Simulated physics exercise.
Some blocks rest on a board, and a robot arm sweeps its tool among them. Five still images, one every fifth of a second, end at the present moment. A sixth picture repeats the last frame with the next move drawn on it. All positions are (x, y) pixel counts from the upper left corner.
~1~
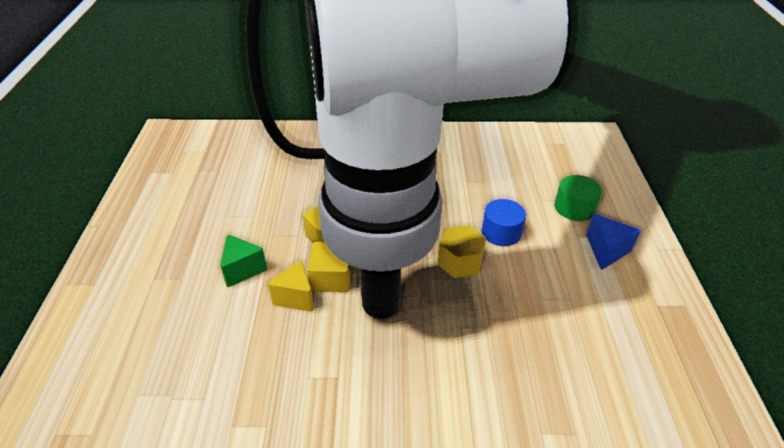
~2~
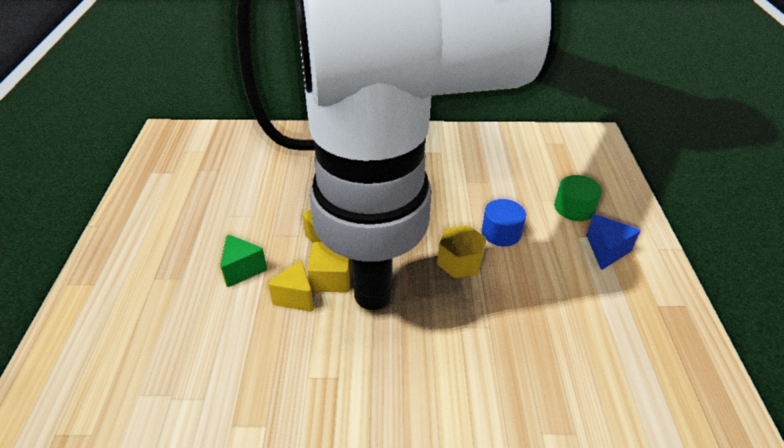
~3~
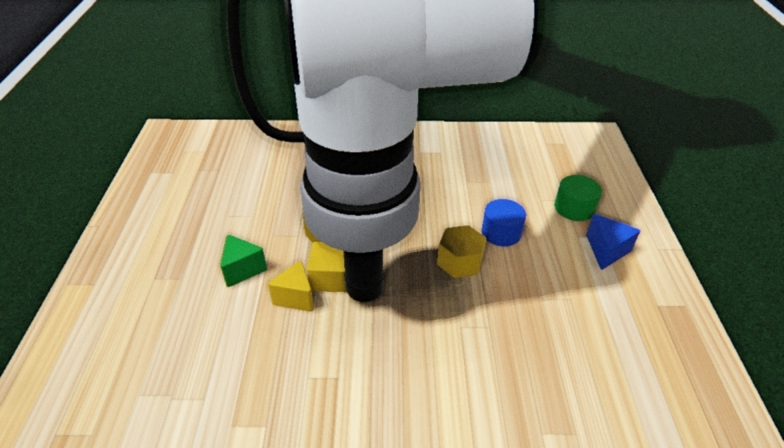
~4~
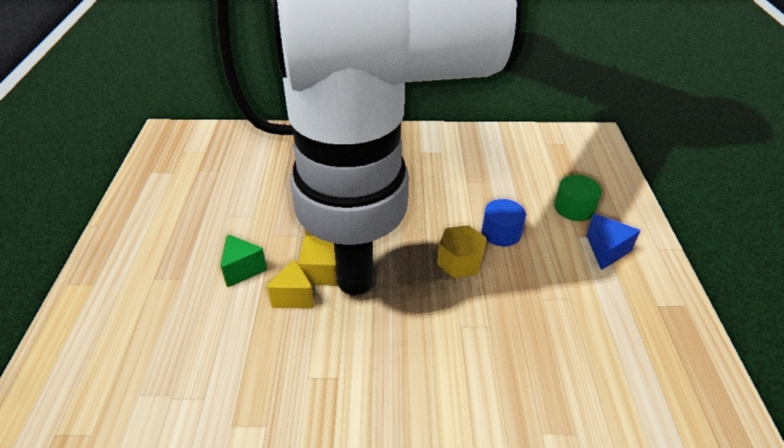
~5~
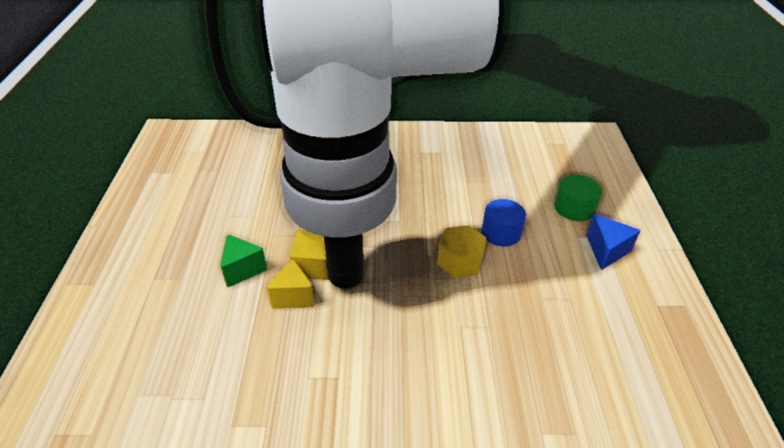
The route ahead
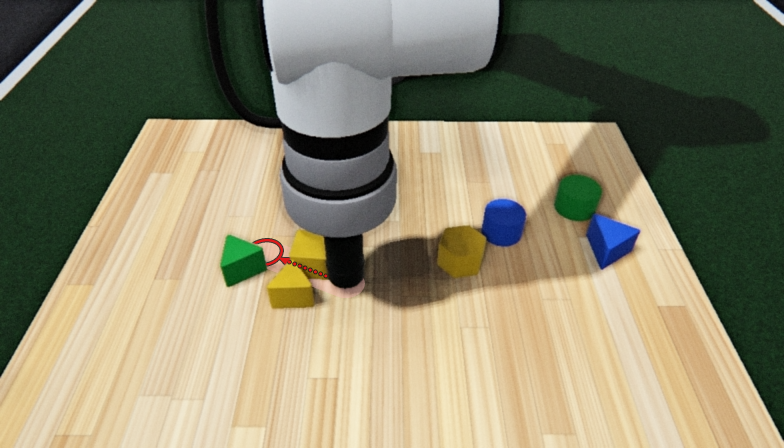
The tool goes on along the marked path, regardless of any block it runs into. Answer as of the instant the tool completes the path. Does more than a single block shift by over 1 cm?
No - that is not the case.
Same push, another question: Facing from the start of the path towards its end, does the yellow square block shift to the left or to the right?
To the path's right.
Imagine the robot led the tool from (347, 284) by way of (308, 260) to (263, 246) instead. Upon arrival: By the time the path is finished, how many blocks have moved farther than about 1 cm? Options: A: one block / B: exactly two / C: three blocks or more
A: One block.
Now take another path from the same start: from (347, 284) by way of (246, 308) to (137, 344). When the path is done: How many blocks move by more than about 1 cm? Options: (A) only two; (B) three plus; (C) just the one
A: Only two.
The line goes from (347, 284) directly to (264, 252).
What follows on the original path. Halfway along, tool (302, 259); yellow square block (281, 225), turned 45° clockwise.
At the end, tool (263, 244); green triangular block unmoved; yellow square block (258, 207), turned 75° clockwise.
